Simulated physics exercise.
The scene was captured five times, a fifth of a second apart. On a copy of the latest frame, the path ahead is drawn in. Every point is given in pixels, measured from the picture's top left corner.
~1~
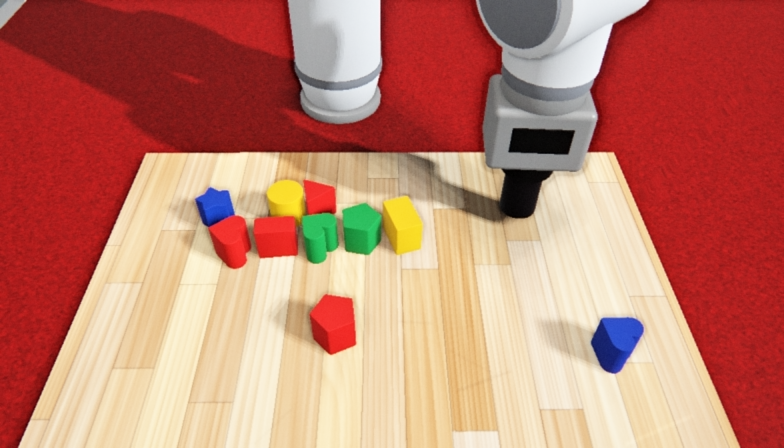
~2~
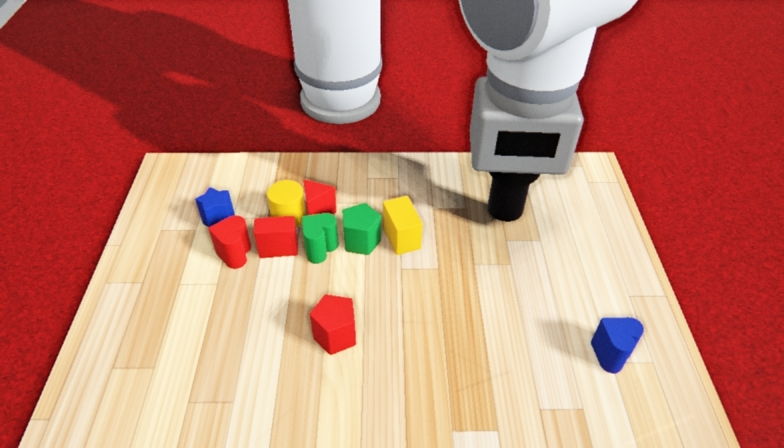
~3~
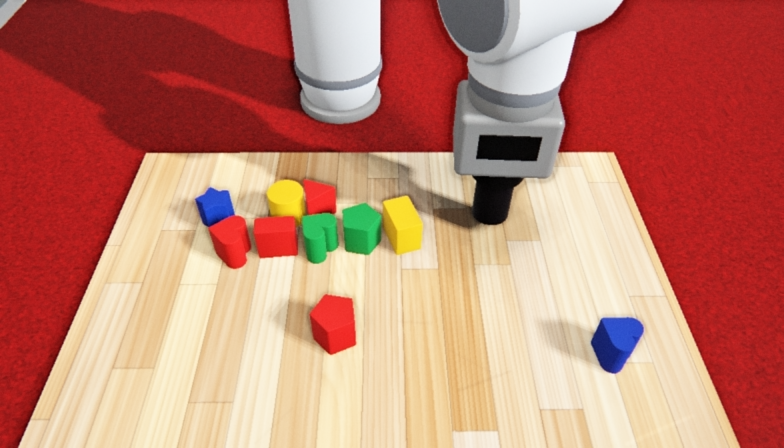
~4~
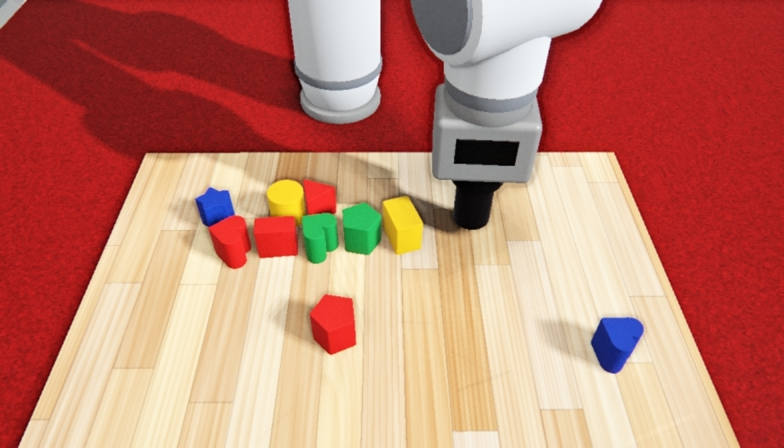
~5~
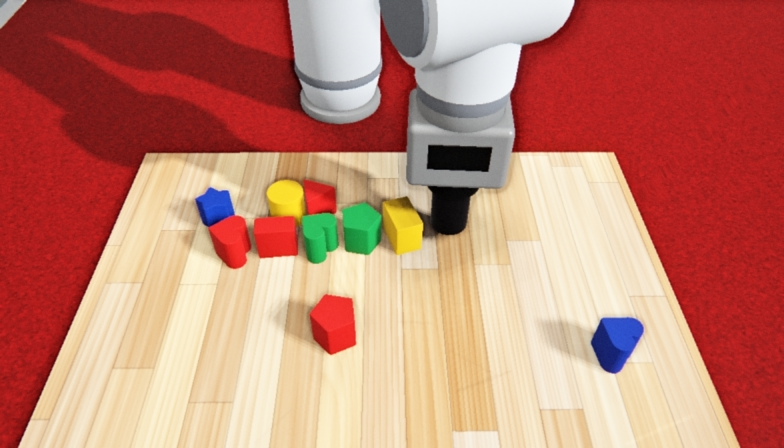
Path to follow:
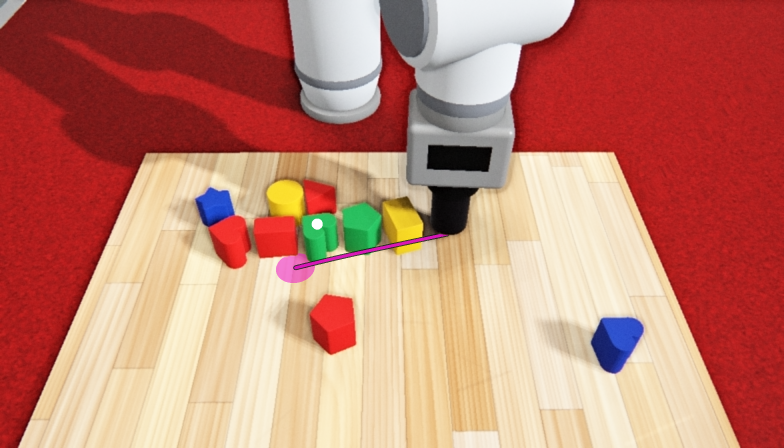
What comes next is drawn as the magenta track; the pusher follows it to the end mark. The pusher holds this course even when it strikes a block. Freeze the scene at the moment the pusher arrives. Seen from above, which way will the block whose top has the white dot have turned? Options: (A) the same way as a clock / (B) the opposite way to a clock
The correct letter is B.
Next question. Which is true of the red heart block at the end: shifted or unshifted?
The block moves away from its spot.
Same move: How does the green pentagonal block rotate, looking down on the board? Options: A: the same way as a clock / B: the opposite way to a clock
(A)
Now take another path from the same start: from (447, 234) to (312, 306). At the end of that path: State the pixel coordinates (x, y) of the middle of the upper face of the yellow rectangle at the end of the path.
In the picture, it is at (370, 217).
Drawn move, from (447, 234) to (295, 268); the dot is on the green heart block.
The first path, step by step. One third of the way, pusher at (398, 233); red heart block at (225, 229); red rectangle at (260, 226); green heart block at (298, 225), turned 15° anticlockwise; green pentagonal block at (333, 213); yellow rectangle at (367, 212), turned 40° clockwise.
Two thirds of the way, pusher at (346, 244); red heart block at (205, 232); red rectangle at (240, 232); green heart block at (276, 220), turned 95° anticlockwise; green pentagonal block at (296, 201), turned 20° clockwise; yellow rectangle at (324, 212), turned 70° clockwise.
At the end, pusher at (294, 256); red heart block at (204, 232); red rectangle at (239, 233); green heart block at (273, 220), turned 110° anticlockwise; green pentagonal block at (291, 195), turned 35° clockwise; yellow rectangle at (315, 211), turned 85° clockwise.
